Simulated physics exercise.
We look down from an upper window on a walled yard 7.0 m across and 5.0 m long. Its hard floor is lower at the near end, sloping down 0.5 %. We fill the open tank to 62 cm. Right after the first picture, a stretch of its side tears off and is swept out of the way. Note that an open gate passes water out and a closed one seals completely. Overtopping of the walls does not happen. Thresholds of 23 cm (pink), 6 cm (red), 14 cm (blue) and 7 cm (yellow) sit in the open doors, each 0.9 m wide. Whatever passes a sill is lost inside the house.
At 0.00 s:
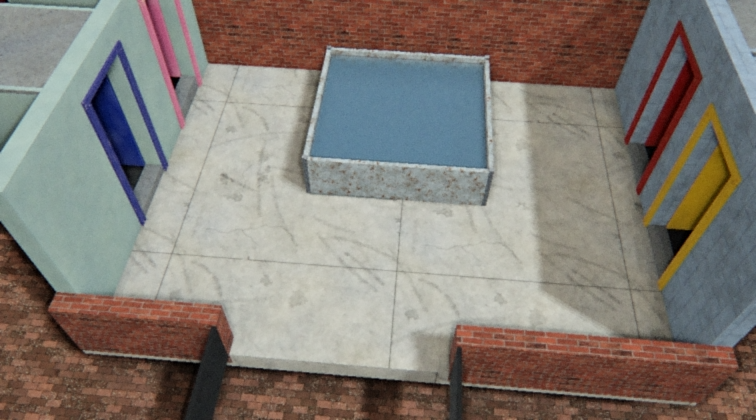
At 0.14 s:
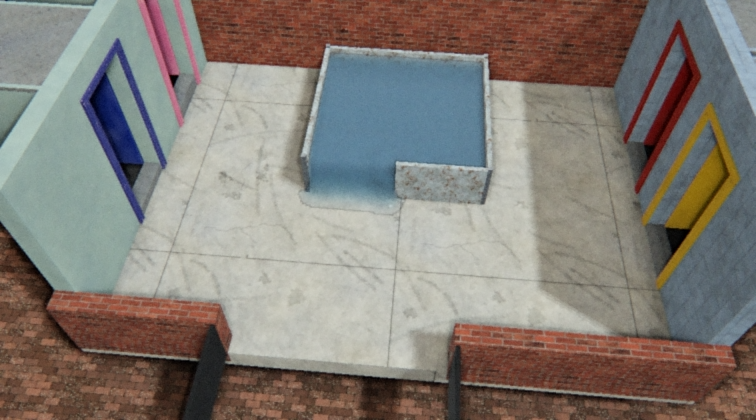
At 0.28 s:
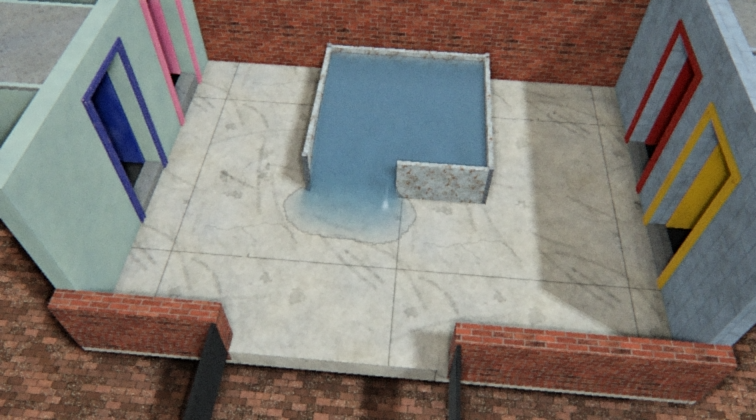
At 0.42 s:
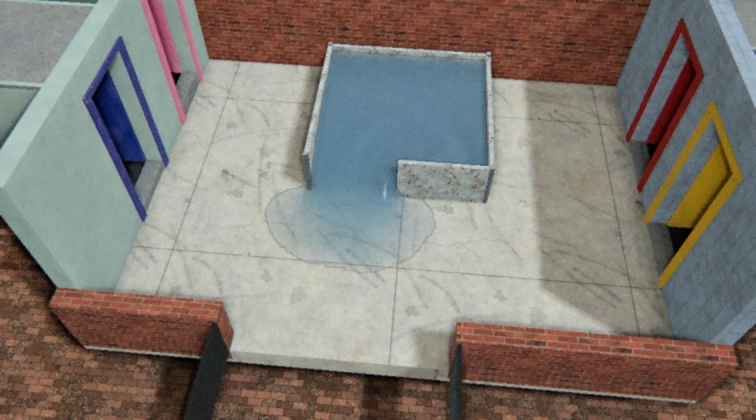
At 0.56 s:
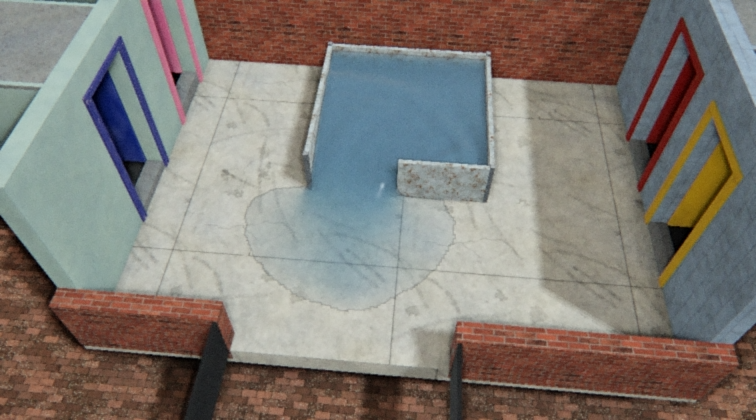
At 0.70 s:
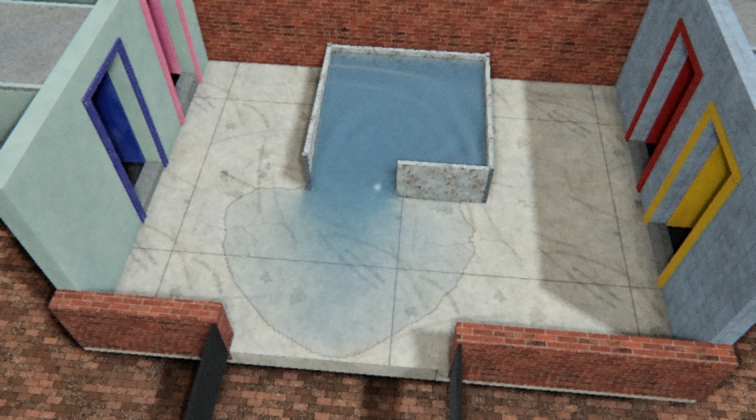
To begin with, a square open tank of still blue water stands at the back of a walled yard with coloured doorways. The left part of its near side breaks away and water pours through the gap, spreading across the pale floor toward the near end in a widening, thinning, rounded sheet.
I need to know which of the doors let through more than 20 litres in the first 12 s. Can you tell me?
Sure: The pink door does not; the red door does not; the blue door does not; the yellow door does not.
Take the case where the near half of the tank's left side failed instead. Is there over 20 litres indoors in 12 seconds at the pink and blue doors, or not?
Well, against that limit, at pink it's within bounds, and at blue it's too much.
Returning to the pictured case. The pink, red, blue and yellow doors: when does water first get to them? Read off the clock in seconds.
Pink: 3.8 s; red: 6.5 s; blue: 2.8 s; yellow: 4.0 s.
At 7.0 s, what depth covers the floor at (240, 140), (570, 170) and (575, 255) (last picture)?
2, 1, 2 cm.
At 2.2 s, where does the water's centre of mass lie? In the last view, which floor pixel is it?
(371, 169).
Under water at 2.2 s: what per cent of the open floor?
Some 35 per cent of the floor is wet.
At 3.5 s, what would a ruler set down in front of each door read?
Readings (cm): Pink = 0; red = 0; blue = 8; yellow = 0.
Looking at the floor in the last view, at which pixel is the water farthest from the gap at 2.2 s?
That lands around (626, 366) in the last picture.
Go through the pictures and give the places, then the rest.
The open tank at (403, 108) is whole and still, 62 cm deep, in the first picture.
Water pours out at (352, 183) and has run 0.7 m, to (305, 196); typically 5 cm deep outside, 62 cm at the open tank's back, in the second picture.
Water pours out at (353, 183) and has run 1.0 m, to (391, 236); typically 10 cm deep outside, 62 cm at the open tank's back, in the third picture.
Water pours out at (354, 182) and has run 1.3 m, to (370, 267); typically 8 cm deep outside, 62 cm at the open tank's back, in the fourth picture.
Water pours out at (354, 182) and has run 1.8 m, to (362, 302); typically 6 cm deep outside, 62 cm at the open tank's back, in the fifth picture.
The front is at a hidden place, 2.5 m from the gap at (353, 182); 5.1 m2 of floor is under water; 60 cm left at the back of the open tank, in the sixth picture.
After 1.4 s water covers 30 % of the floor and is deepest (37 cm) near (331, 200); pink door not reached, red door not reached, blue door not reached, yellow door not reached.
After 2.2 s water covers 35 % of the floor and is deepest (42 cm) near (117, 323); pink door not reached, red door not reached, blue door not reached, yellow door not reached.
After 3.5 s water covers 45 % of the floor and is deepest (24 cm) near (204, 330); pink door not reached, red door not reached, blue door 8 cm at the sill, 0 L in, yellow door not reached.
After 7.0 s water covers 70 % of the floor and is deepest (14 cm) near (103, 321); pink door 4 cm at the sill, 0 L in, red door 1 cm at the sill, 0 L in, blue door 6 cm at the sill, 0 L in, yellow door 3 cm at the sill, 0 L in.
After 12.0 s water covers 85 % of the floor and is deepest (8 cm) near (162, 178); pink door 7 cm at the sill, 0 L in, red door 2 cm at the sill, 0 L in, blue door 5 cm at the sill, 0 L in, yellow door 2 cm at the sill, 0 L in.
